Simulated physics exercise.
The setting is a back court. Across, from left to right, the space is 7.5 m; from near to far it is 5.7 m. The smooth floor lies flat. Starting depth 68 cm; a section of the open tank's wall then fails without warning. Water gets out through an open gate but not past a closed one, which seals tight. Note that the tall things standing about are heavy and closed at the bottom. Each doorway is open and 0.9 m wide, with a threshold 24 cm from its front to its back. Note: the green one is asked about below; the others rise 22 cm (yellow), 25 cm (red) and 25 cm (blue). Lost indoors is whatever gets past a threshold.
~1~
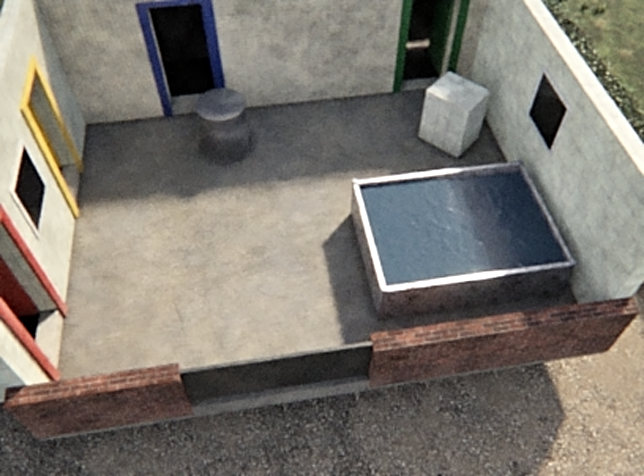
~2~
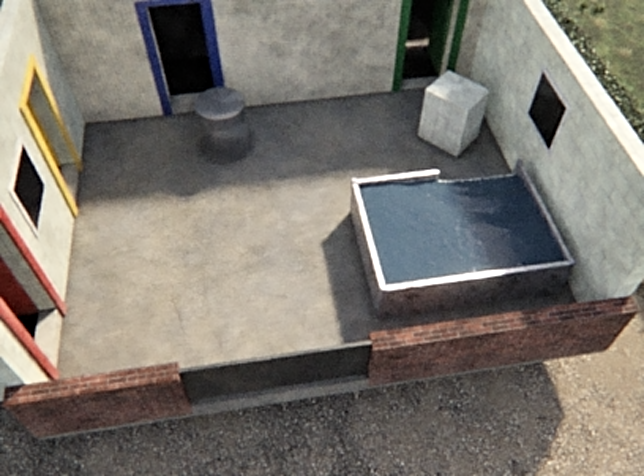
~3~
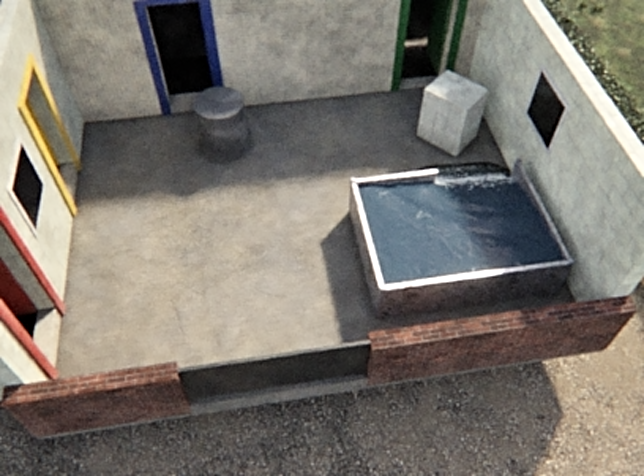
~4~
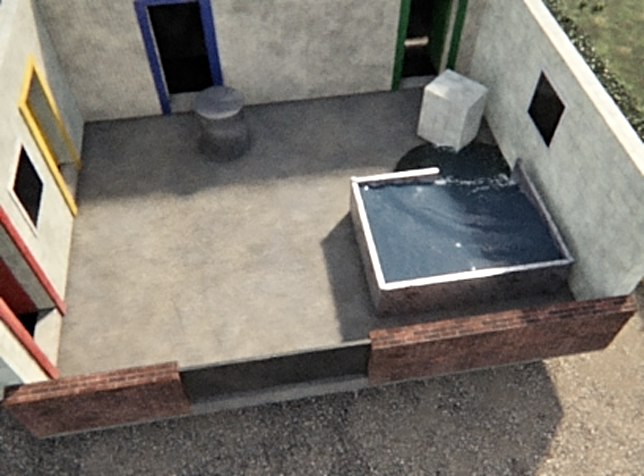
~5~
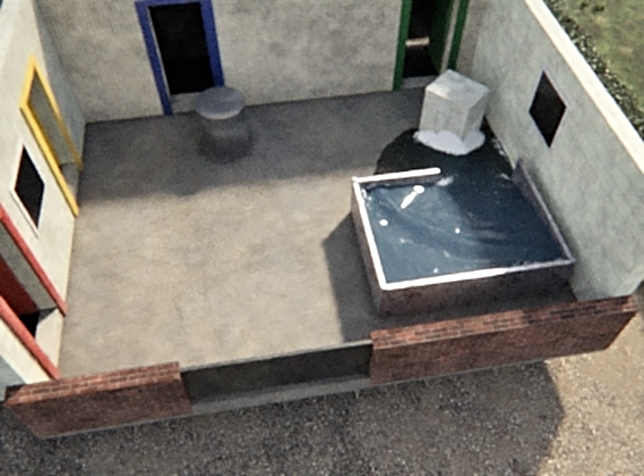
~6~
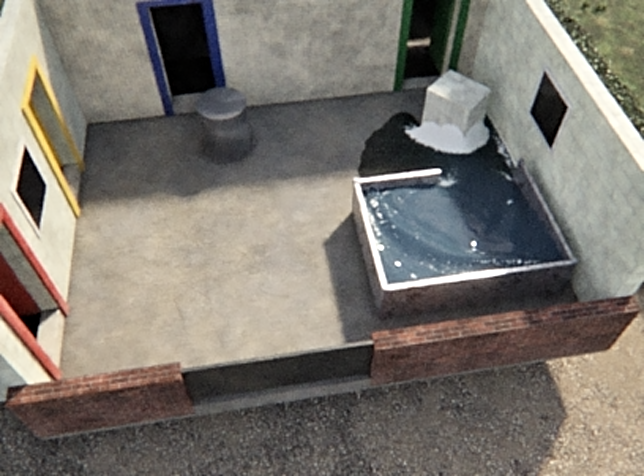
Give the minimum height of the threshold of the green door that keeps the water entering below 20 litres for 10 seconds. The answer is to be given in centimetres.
Minimum height: About 23 cm.
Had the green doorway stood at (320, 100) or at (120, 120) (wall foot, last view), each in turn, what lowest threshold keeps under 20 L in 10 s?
In turn: Roughly 16 cm, roughly 13.0 cm.
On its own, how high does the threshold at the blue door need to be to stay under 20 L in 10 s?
Blue would need about 11.0 cm on its own.
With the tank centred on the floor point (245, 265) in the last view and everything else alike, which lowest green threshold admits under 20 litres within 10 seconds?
Minimum: Approx. 25 cm.
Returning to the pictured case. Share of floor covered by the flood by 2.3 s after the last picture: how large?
Close to 45 per cent is wet.
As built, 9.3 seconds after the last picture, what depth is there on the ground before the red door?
It comes to about 13.5 centimetres deep.
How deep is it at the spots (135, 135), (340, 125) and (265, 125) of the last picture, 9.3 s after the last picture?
First 8, then 8, then 9 cm.
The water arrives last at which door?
Last in order comes the red door.
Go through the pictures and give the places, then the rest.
The first picture shows the open tank at (457, 224) is whole and still, 68 cm deep; the green door at (429, 45) is dry.
In the second picture, the front is at a hidden place, 0.3 m from the gap on the far side; 0.3 m2 of floor is wet, 68 cm left at the back.
In the third picture, the gap is on the far side, the front 0.8 m out at (425, 171); the back of the open tank holds 68 cm.
In the fourth picture, the gap is on the far side, the front 1.4 m out at (433, 145); the back of the open tank holds 68 cm.
In the fifth picture, water pours out on the far side and has run 1.8 m, to (412, 132); about 10 cm deep outside, 67 cm at the back.
In the sixth picture, the gap is on the far side, the front 2.3 m out at (401, 116); the back of the open tank holds 59 cm; the green door at (430, 44), 3.0 m from the gap, is still 1.0 m from the nearest water.
Then, 0.7 s after the last picture water covers 20 % of the floor, deepest (59 cm) near (474, 143); 13 cm at the green door, 0 litres in over its 6 cm threshold.
Then, 2.3 s after the last picture water covers 45 % of the floor, deepest (38 cm) near (510, 176); 19 cm at the green door, 145 litres in over its 6 cm threshold.
Then, 9.3 s after the last picture water covers 95 % of the floor, deepest (16 cm) near (361, 296); 8 cm at the green door, 300 litres in over its 6 cm threshold.
At the green door as built, the water peaked near 23 cm, 1.5 s after the last picture.
Run again over the same 10 s with other heights there, 29 litres in over 21 cm, 5 litres over 28.5 cm. The limit of 20 litres is kept from about 23 cm up.
